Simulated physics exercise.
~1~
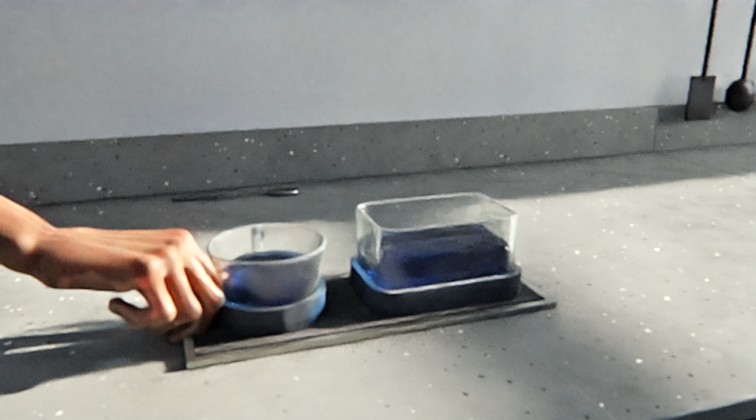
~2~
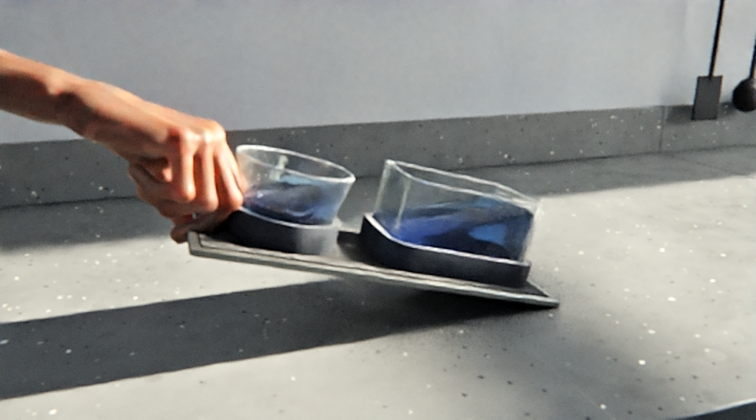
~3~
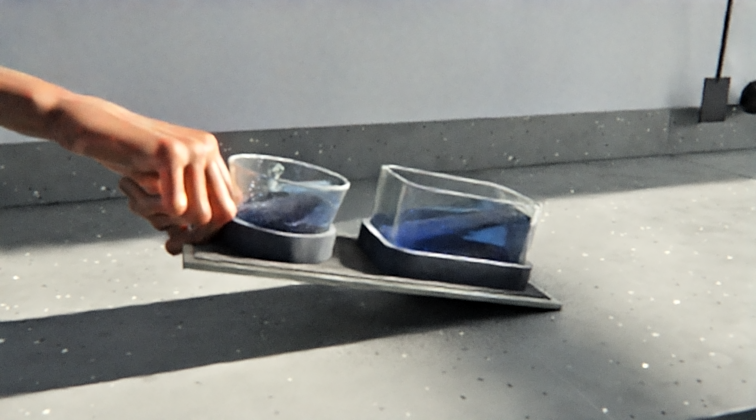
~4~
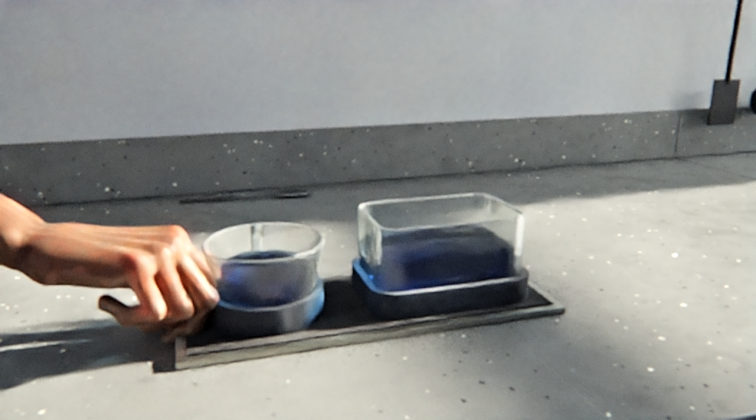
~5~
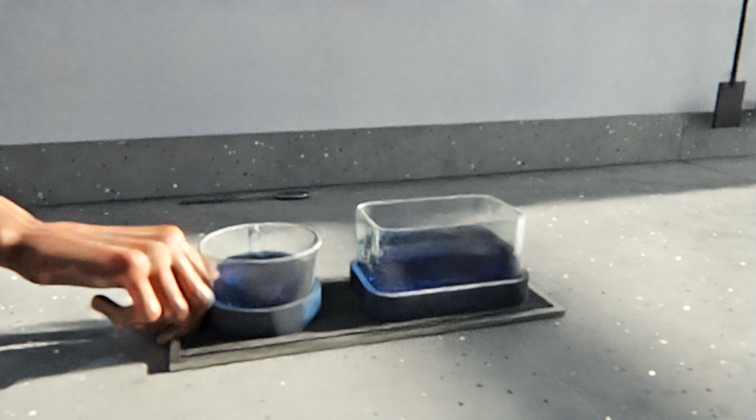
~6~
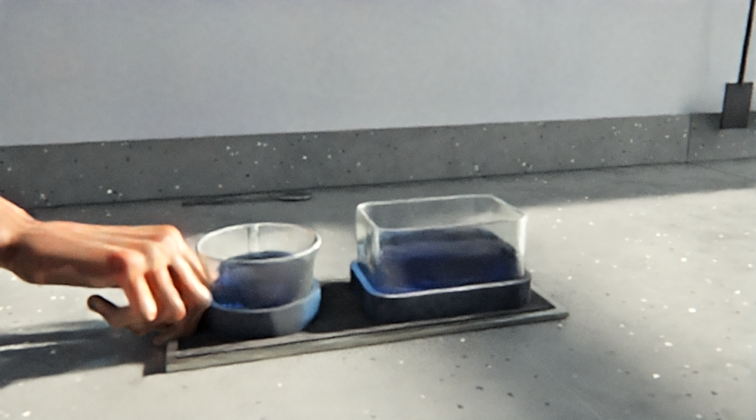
A hand tilts up the left end of a tray holding two water containers, then lowers it flat.
